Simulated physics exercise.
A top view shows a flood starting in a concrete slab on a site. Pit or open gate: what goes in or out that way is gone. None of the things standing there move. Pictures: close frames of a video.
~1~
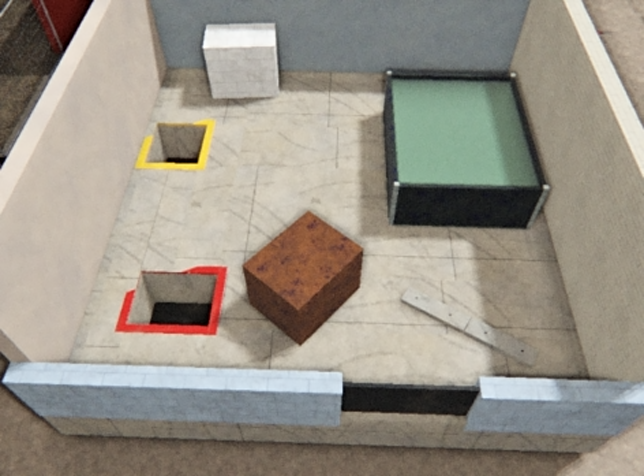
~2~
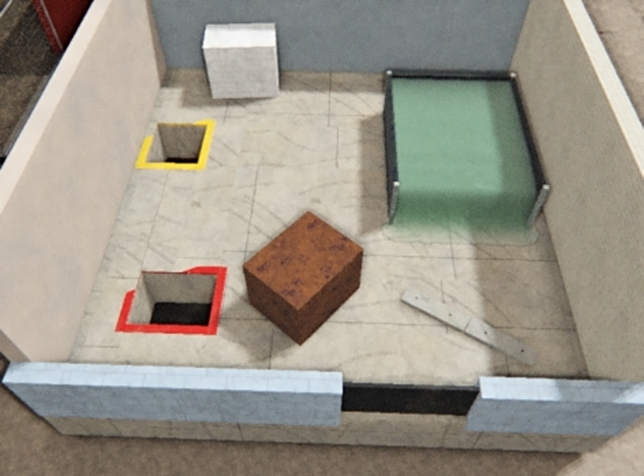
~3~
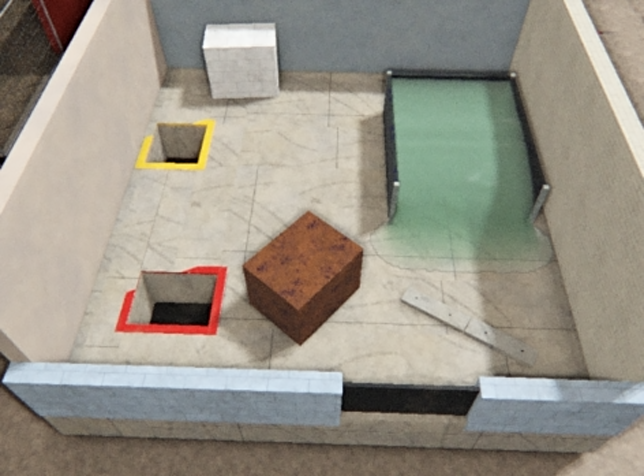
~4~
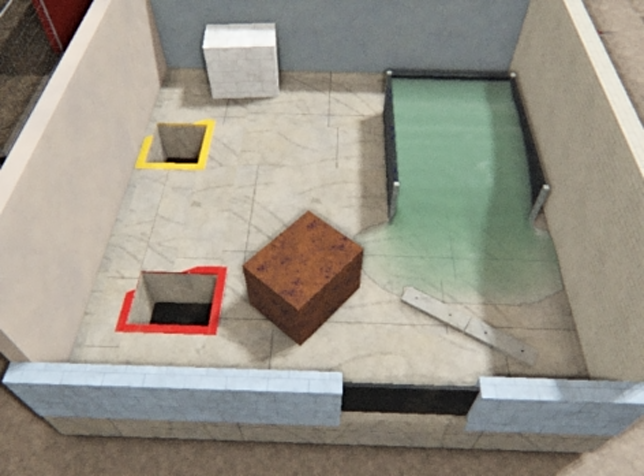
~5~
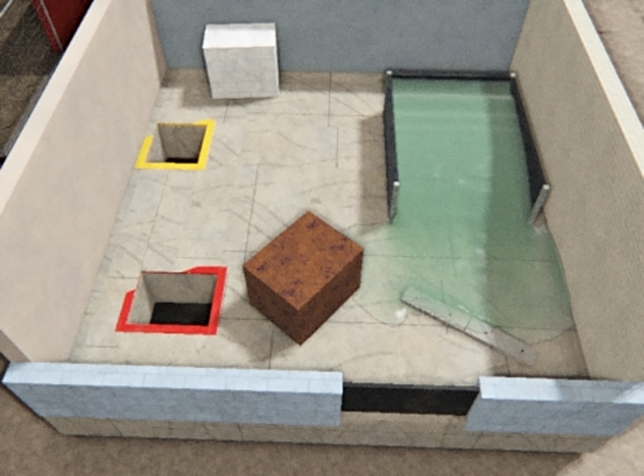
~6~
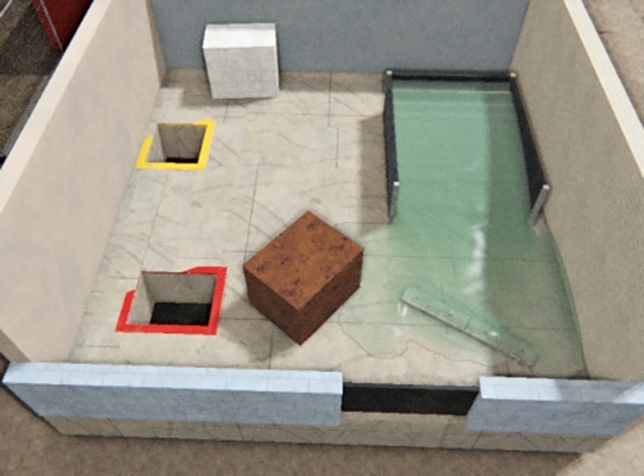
The footage shows green water pouring from the open front of a dark-walled tank inside a walled enclosure, spreading across the pale floor toward the viewer and over a flat grey strip, while a rusty brown block stays still.
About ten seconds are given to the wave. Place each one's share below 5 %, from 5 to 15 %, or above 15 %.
In the end gate: Short of a twentieth; red pit: Upwards of fifteen per cent; yellow pit: A twentieth to fifteen per cent.
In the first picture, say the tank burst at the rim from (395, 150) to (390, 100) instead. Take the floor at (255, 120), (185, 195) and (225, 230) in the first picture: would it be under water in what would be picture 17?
Listed in order, they come out sitting in a pool, sitting in a pool and sitting in a pool.
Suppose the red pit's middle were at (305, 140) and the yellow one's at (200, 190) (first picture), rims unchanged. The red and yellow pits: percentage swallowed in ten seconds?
Per cent, approx.: Red 8, yellow 15.
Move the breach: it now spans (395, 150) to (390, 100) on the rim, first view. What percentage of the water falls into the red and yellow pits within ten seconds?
Per cent: Red 20, yellow 40.
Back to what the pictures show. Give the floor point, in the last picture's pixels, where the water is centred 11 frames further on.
Centre point: Around (456, 268).
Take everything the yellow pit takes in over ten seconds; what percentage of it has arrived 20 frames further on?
Around 0 %.
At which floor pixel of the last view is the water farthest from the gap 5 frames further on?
Somewhere around (265, 396).
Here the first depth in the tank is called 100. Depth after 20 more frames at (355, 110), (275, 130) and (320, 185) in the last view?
About 0, 0 and 2 per cent.
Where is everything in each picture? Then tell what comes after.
The first picture shows the open tank at (459, 130) is whole and still.
In the second picture, the front is at (534, 231), out from the gap at (462, 213).
In the third picture, the front is at (545, 257), out from the gap at (462, 214).
In the fourth picture, the front is at (560, 281), out from the gap at (461, 215).
In the fifth picture, water pours out at (461, 216) and has run to (570, 319).
In the sixth picture, the front is at (552, 378), out from the gap at (461, 216).
A moment on, water covers 30 % of the floor; the gate 0 %, the red pit 0 %, the yellow pit 0 %.
Next, water covers 35 % of the floor; the gate 0 %, the red pit 0 %, the yellow pit 0 %.
Then, water covers 40 % of the floor; the gate 0 %, the red pit 3 %, the yellow pit 0 %.
Later, water covers 90 % of the floor; the gate 0 %, the red pit 13 %, the yellow pit 3 %.
In the end, water covers 100 % of the floor; the gate 0 %, the red pit 22 %, the yellow pit 10 %.
